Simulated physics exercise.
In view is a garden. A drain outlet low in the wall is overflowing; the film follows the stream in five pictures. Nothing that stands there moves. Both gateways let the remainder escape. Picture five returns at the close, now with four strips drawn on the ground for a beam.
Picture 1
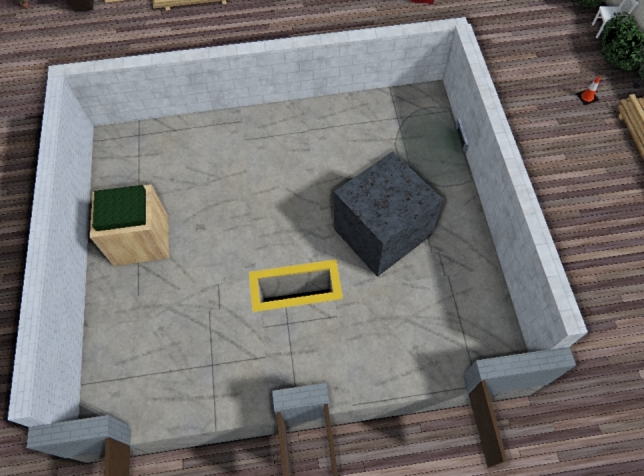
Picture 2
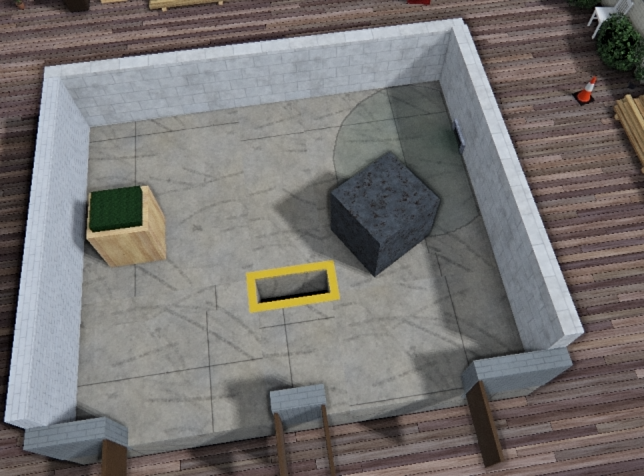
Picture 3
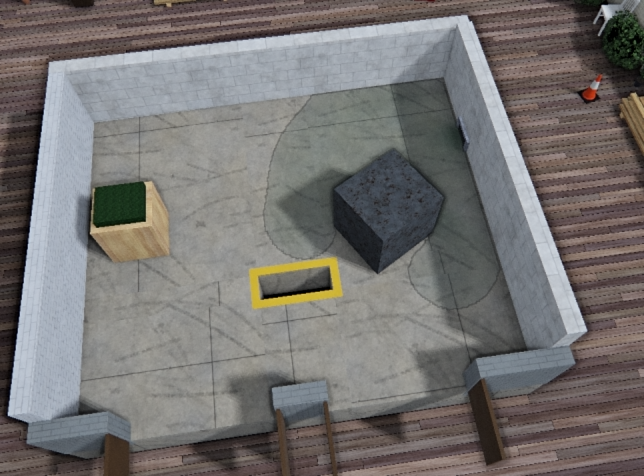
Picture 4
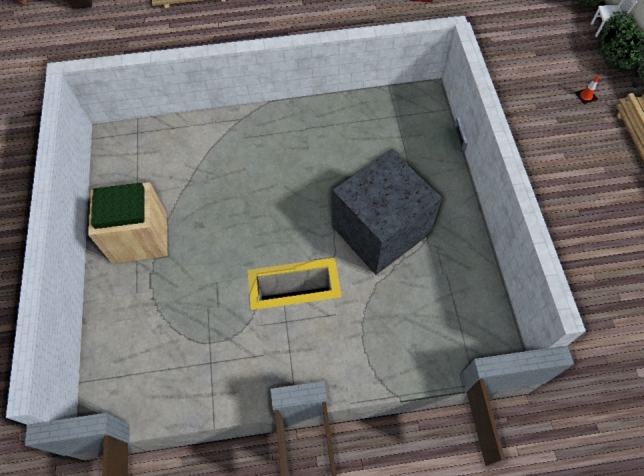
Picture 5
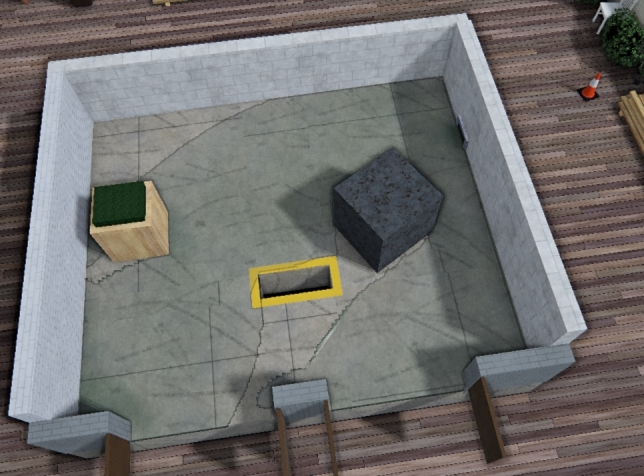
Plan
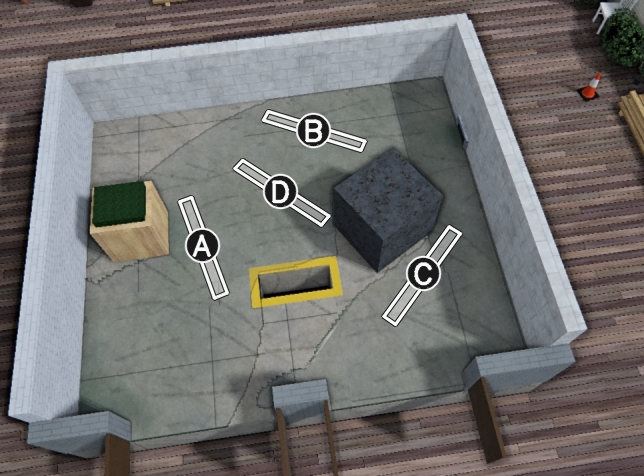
Walled garden yard with water spreading from the right wall across the paving, around a dark block and into a yellow-edged drain.
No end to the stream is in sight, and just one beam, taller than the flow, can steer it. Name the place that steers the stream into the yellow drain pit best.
A beats the others.
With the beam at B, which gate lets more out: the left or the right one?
The left gate.
In white, A from (185, 199) to (220, 295); B from (265, 115) to (362, 145); C from (389, 320) to (454, 230); D from (238, 164) to (325, 220).
For position A, about 32 % of the stream goes into the yellow drain pit, about 68 % out by the gates.
For position B, about 15 % of the stream goes into the yellow drain pit, about 85 % out by the gates.
For position C, about 15 % of the stream goes into the yellow drain pit, about 85 % out by the gates.
For position D, about 16 % of the stream goes into the yellow drain pit, about 84 % out by the gates.
